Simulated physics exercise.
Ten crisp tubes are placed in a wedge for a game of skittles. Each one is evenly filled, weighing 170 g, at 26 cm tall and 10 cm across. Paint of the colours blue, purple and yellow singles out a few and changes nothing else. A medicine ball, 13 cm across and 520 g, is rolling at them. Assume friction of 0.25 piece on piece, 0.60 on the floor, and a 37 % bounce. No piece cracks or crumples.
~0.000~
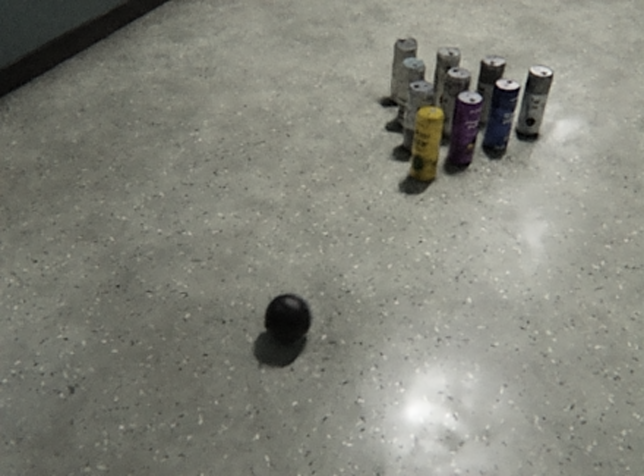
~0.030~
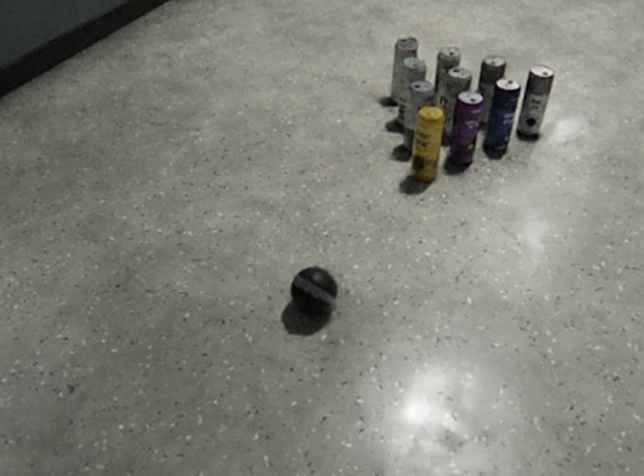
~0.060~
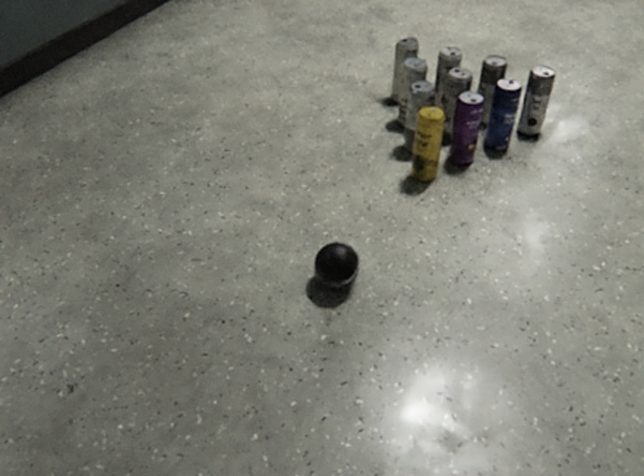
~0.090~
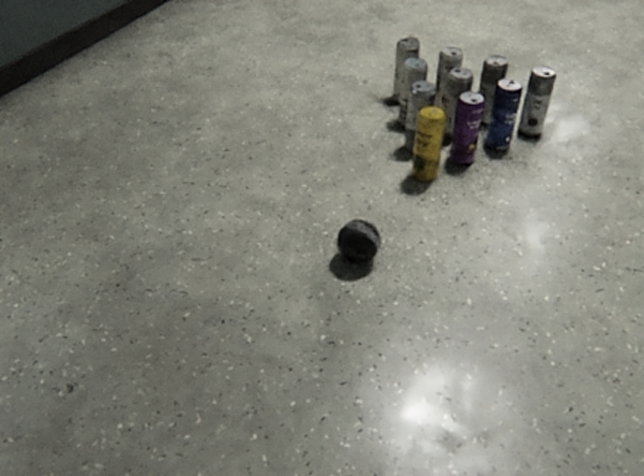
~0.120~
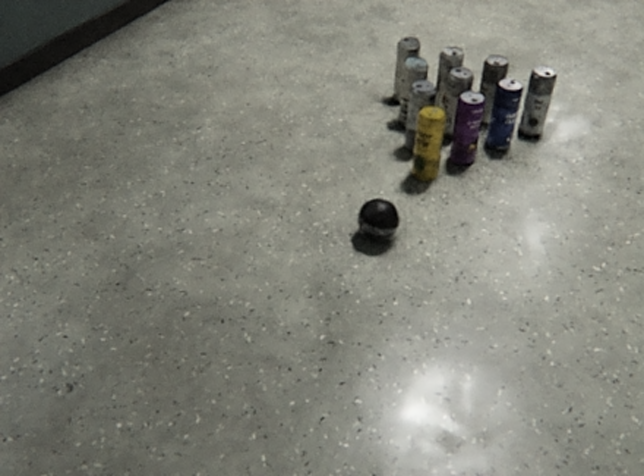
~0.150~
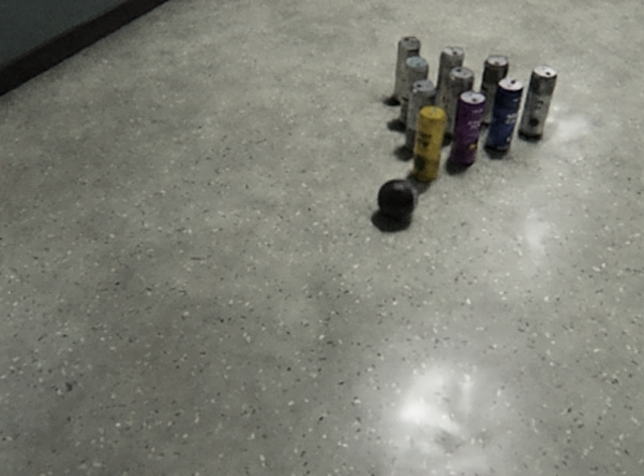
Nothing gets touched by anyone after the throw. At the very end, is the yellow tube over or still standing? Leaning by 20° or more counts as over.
At the very end the yellow tube is over.
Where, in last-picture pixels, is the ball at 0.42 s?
Around (486, 115).
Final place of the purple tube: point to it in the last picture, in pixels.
In the final image its middle is around (629, 182).
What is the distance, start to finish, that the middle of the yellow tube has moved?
About 45 cm.
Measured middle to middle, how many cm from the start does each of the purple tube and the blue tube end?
Displacement in cm - purple: 60; blue: 10.
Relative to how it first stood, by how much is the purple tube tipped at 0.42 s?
Roughly 15 degrees.
Around 0.42 s, ball still moving; 3 of the 10 tubes over; yellow tube tipped 36°; blue tube tipped 20°.
Around 0.80 s, ball still moving; 8 of the 10 tubes over; yellow tube lying flat; purple tube lying flat.
Finally (3.2 s), ball rolling away; 8 of the 10 tubes over; yellow tube lying flat; blue tube lying flat; purple tube lying flat. Seen by the last camera, middles, yellow tube near (450, 100), blue tube near (515, 124).
